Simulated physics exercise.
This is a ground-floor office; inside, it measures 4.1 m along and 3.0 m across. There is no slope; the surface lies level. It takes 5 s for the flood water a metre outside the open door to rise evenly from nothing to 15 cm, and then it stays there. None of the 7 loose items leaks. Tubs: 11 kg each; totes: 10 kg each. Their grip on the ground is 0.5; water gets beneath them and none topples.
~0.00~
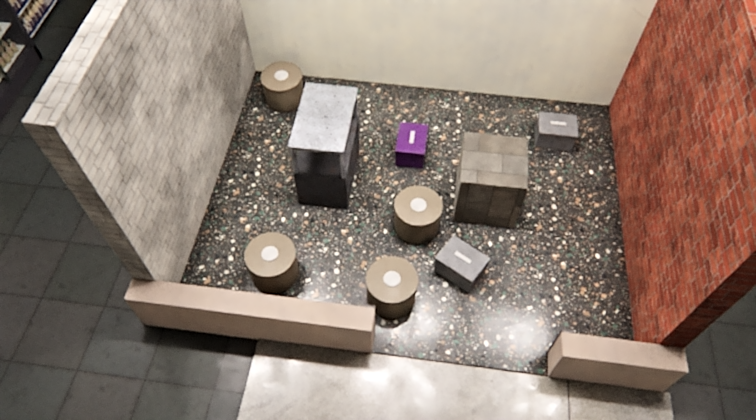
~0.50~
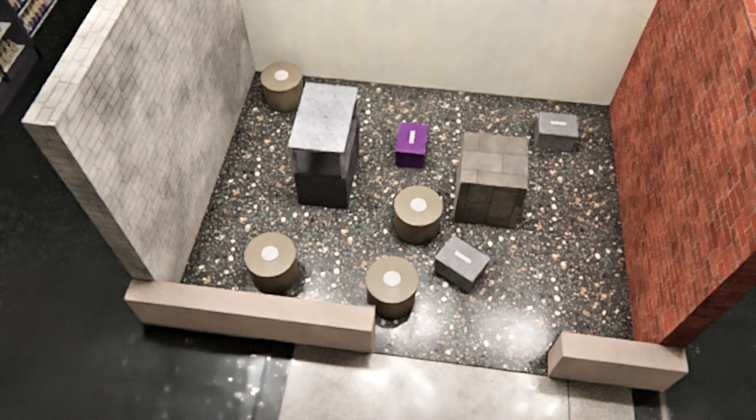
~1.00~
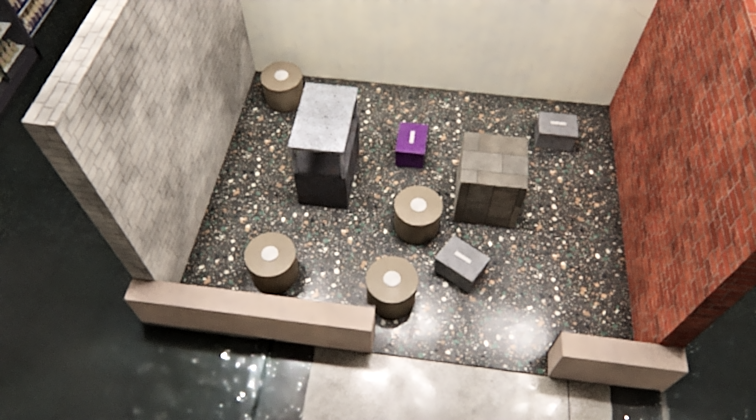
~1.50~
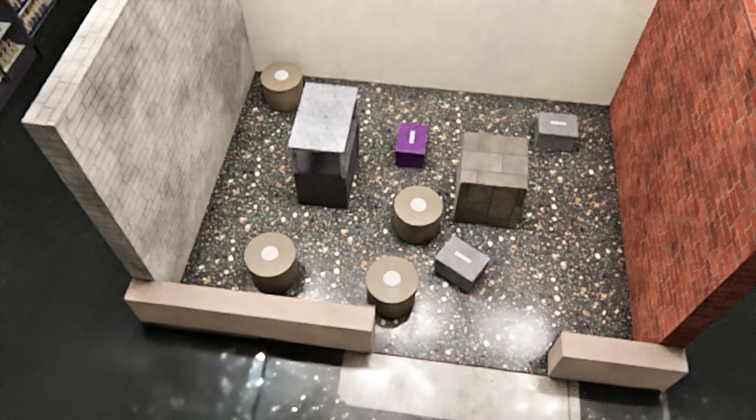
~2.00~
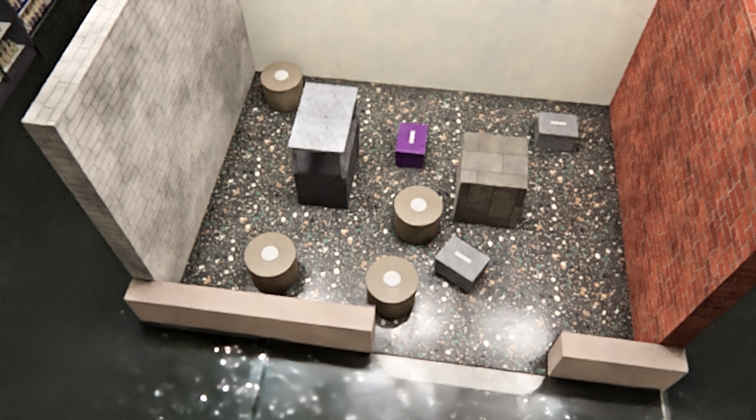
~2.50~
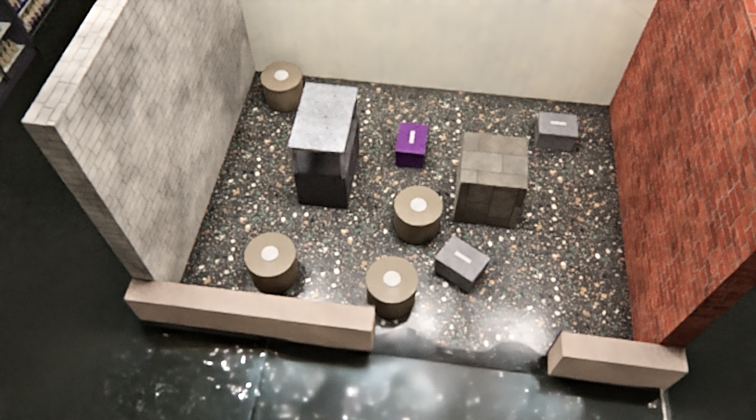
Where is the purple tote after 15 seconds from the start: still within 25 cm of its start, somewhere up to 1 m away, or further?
Movement: Major.
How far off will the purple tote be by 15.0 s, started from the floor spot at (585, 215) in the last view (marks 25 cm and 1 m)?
Result: It drifts a great deal.
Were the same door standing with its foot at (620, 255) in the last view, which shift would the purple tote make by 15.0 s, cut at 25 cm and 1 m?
The purple tote goes a bit.
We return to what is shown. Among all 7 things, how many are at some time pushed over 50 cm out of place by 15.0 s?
Result: 7.
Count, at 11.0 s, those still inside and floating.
My tally comes to 5.
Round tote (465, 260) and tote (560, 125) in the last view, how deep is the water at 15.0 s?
13 and 12 cm.
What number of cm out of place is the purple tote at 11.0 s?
I'd put it at around 100 cm.
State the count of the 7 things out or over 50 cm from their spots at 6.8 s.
Tally at that time: 0.
After 3.5 s the purple tote is near (412, 138), 0.0 m from its start, aground; 0 afloat.
After 6.8 s the purple tote is near (412, 138), 0.0 m from its start, aground; 1 afloat.
After 11.0 s the purple tote is near (358, 77), 1.0 m from its start, afloat; 5 afloat.
After 15.0 s the purple tote is near (221, 224), 2.1 m from its start, afloat; 7 afloat.
